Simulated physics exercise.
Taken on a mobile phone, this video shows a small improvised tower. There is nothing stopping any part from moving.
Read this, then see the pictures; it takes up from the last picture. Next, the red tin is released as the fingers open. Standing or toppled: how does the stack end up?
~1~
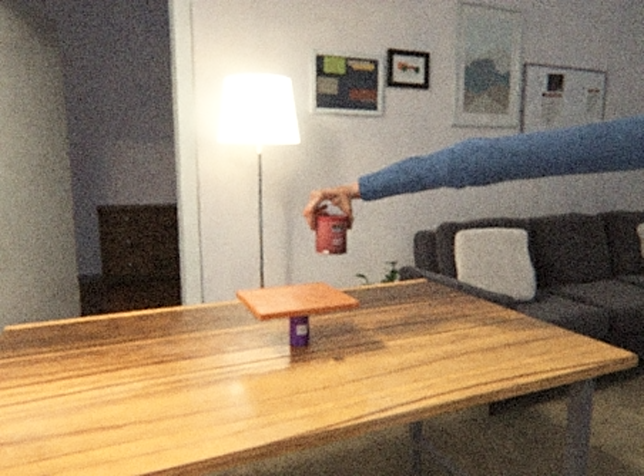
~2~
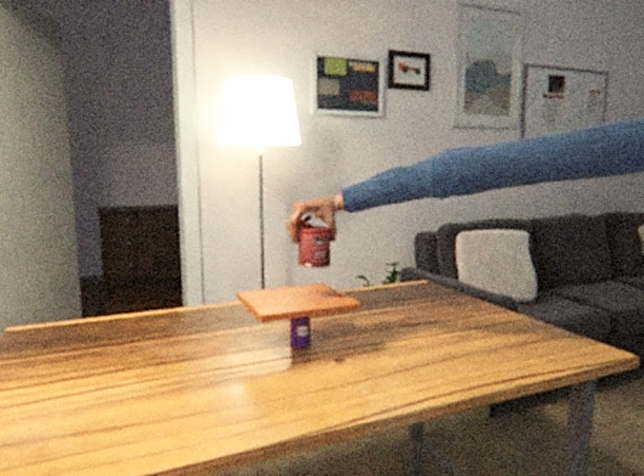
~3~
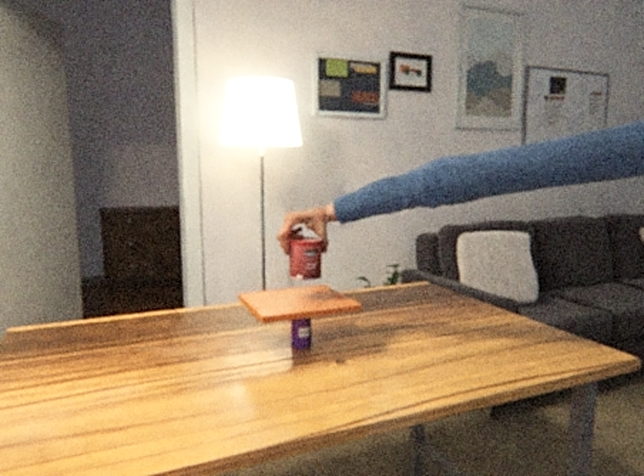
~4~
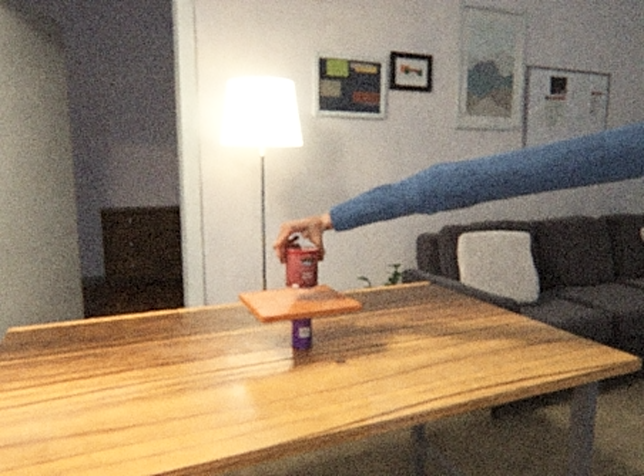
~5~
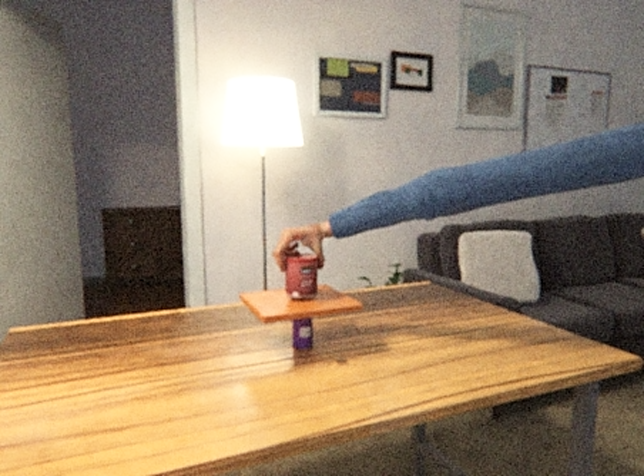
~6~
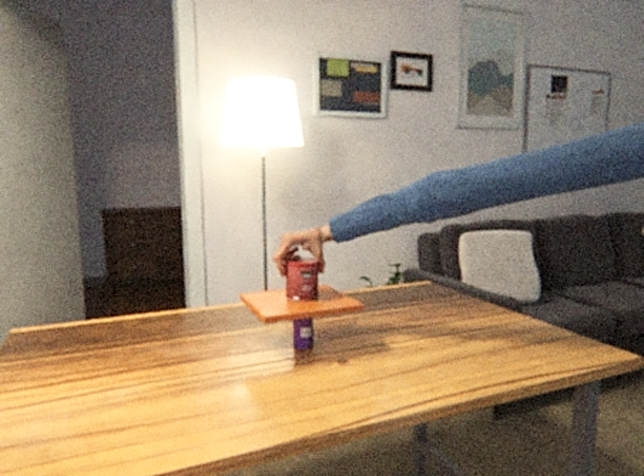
The stack ends up standing.
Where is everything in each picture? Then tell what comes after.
In the first frame, on its way; red tin (331, 234); purple shaker (299, 323).
In the second frame, on its way; red tin (314, 247); purple shaker (300, 324).
In the third frame, on its way; red tin (306, 258); purple shaker (301, 325).
In the fourth frame, on its way; red tin (302, 267); purple shaker (302, 325).
In the fifth frame, on its way; red tin (301, 275); purple shaker (302, 325).
In the sixth frame, set down, still held; red tin (302, 279); purple shaker (303, 325).
Then, 0.20 s later than the last frame, all is still.
Then, 0.40 s later than the last frame, red tin resting near (302, 280).
When it is over, all 3 as before. End places, in pixels of the last picture, red tin near (302, 280). The stack holds.
